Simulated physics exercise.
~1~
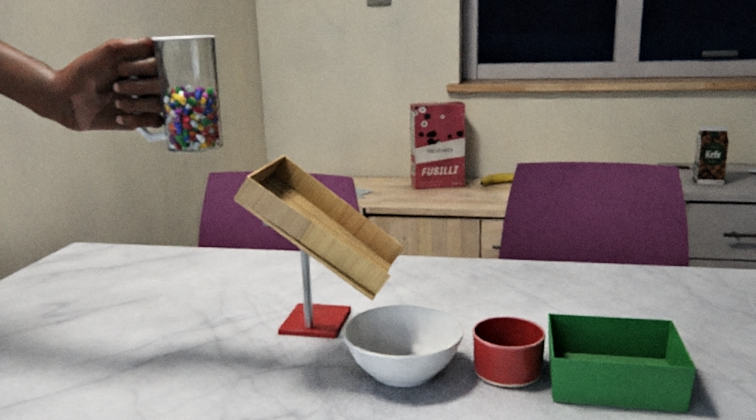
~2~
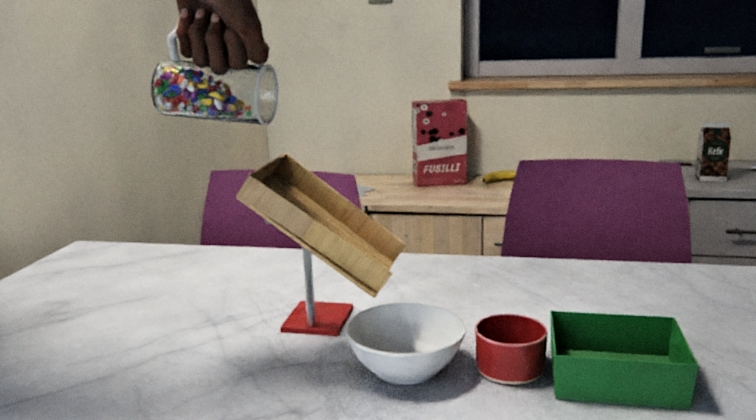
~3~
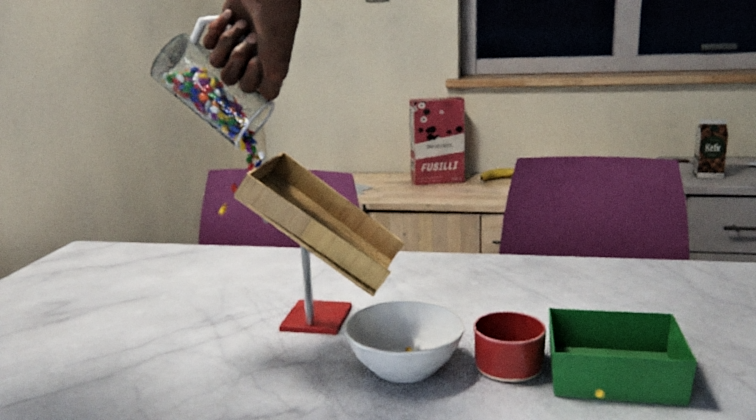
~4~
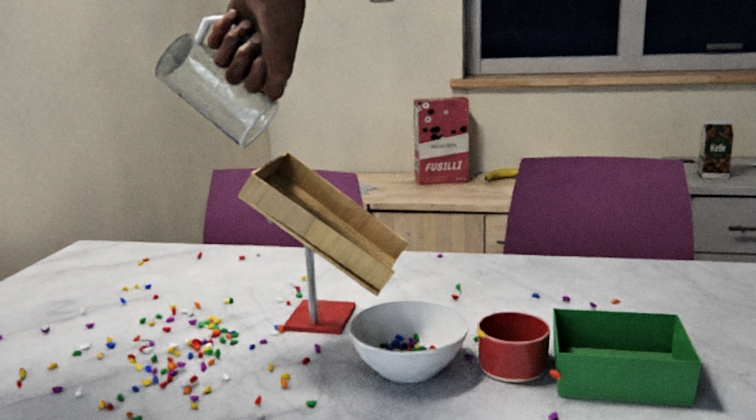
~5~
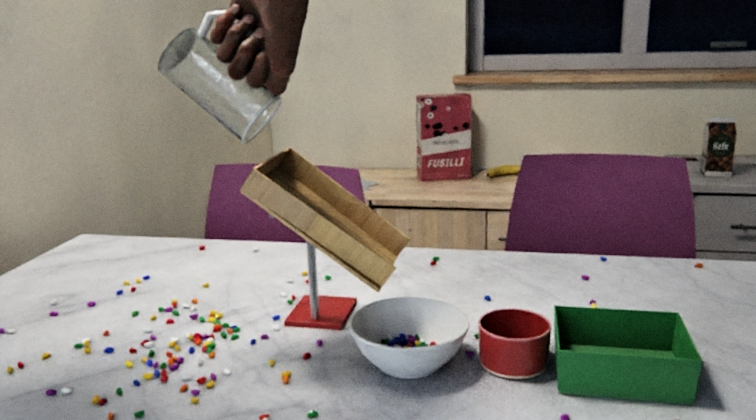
On a marble table, a hand pours colorful candies down a chute; many scatter, some reach the white bowl.
